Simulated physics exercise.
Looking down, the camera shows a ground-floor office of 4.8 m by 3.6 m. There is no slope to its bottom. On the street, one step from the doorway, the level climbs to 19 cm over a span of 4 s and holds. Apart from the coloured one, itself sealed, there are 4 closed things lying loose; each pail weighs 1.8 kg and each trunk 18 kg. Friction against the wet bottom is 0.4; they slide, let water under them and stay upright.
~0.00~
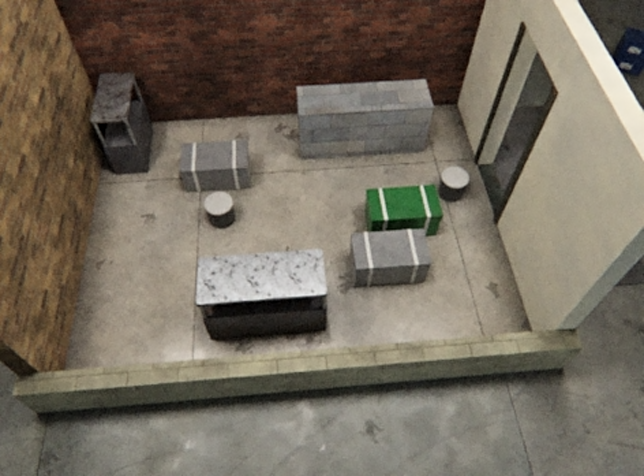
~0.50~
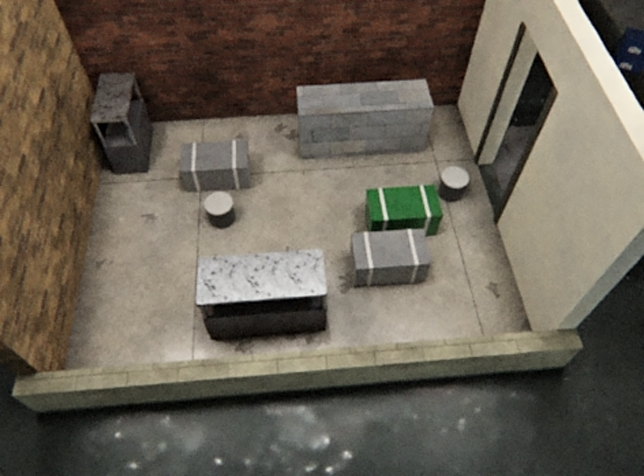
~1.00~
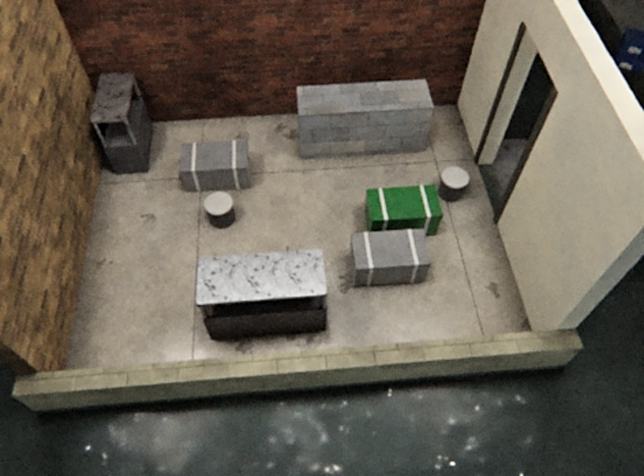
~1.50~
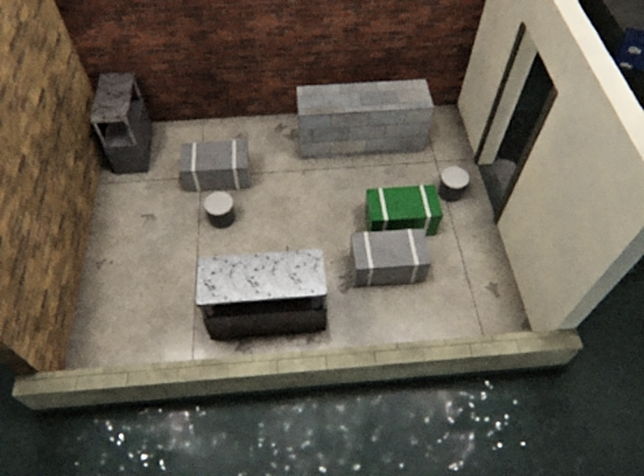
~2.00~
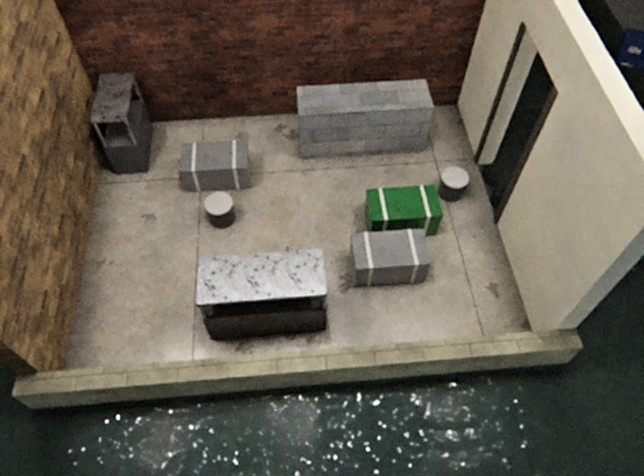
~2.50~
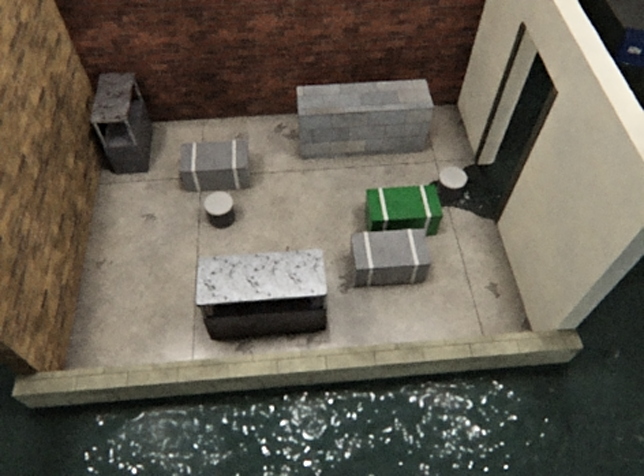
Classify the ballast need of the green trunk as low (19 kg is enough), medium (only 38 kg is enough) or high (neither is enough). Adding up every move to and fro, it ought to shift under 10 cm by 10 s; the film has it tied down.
Medium.
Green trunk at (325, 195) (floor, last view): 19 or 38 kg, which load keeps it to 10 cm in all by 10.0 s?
Note: Heavier only OK.
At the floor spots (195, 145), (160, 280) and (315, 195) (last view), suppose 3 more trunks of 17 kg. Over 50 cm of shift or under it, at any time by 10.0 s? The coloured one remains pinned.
Answer by position: Inside the range; inside the range; outside the range.
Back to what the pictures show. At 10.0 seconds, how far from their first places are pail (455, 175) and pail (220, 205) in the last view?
Respectively 400 and 150 centimetres.
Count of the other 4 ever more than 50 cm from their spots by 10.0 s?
2.
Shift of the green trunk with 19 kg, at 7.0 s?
About 120 cm off its spot.
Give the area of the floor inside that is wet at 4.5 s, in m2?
About 4.5 m2 is covered.
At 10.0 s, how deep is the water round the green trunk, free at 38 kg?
Around 5 cm.
After 3.5 s the green trunk would be 0 cm from its start with 19 kg and 0 cm from its start with 38 kg; 3 cm of water round it then.
After 4.5 s the green trunk would be 14 cm from its start with 19 kg and 0 cm from its start with 38 kg; 4 cm of water round it then.
After 7.0 s the green trunk would be 117 cm from its start with 19 kg and 0 cm from its start with 38 kg; 4 cm of water round it then.
After 10.0 s the green trunk would be 318 cm from its start with 19 kg and 0 cm from its start with 38 kg; 5 cm of water round it then.
